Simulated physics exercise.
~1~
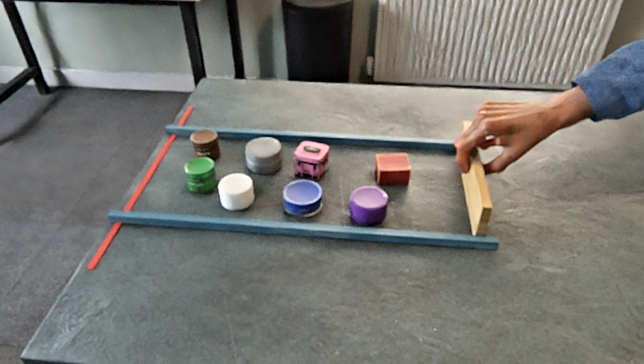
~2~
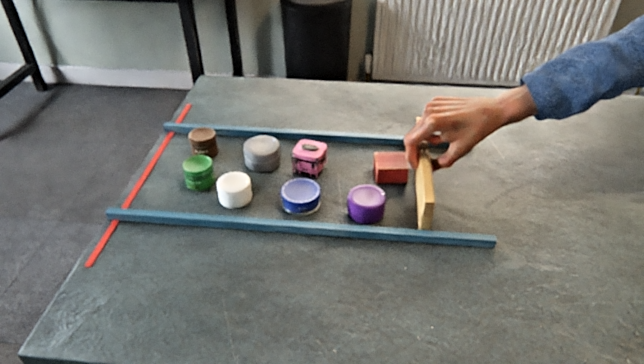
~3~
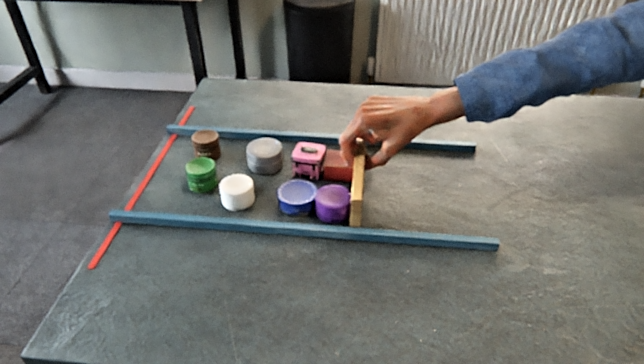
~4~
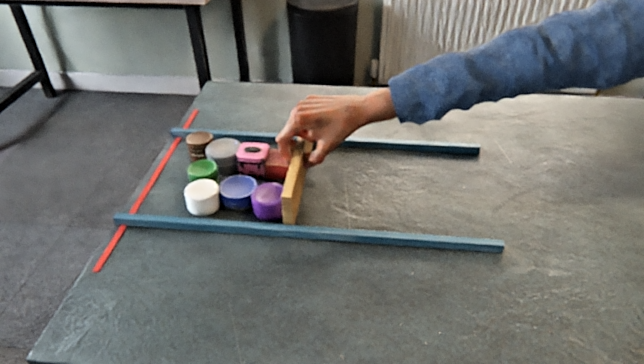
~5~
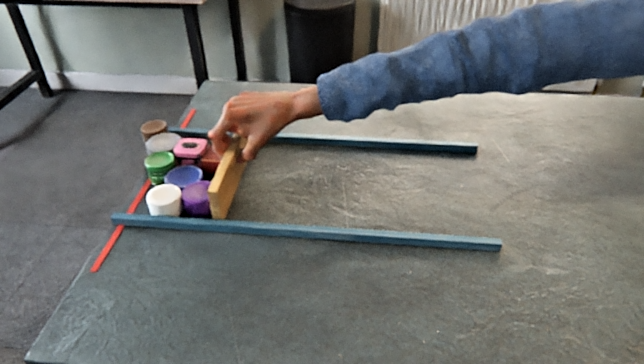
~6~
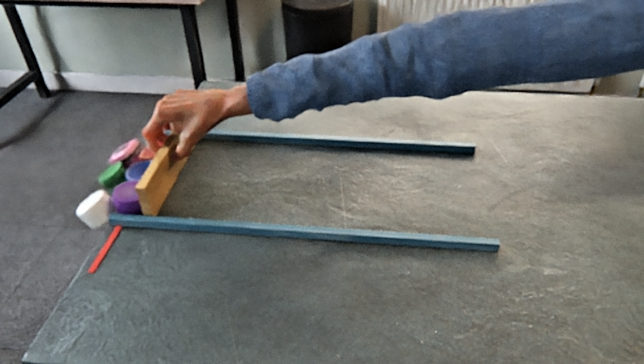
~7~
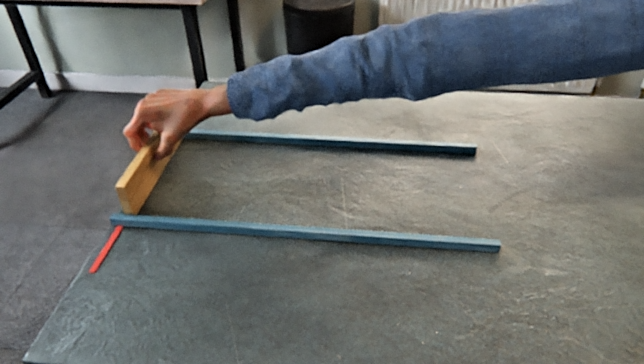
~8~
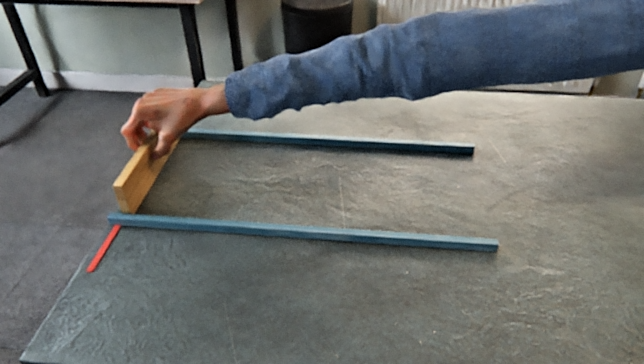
At first, a hand holds a wooden board upright at the right end of two blue rails on a grey table, with eight small objects, including a red block, a purple lid and a pink case, spread between it and a strip of red tape. The hand slides the board left until it meets the red block and purple lid. Pushed onward, the objects bunch together and move toward the tape. They cross it and begin tipping over the table's edge. Finally, all eight are gone from the tabletop, and the hand holds the board still at the edge.
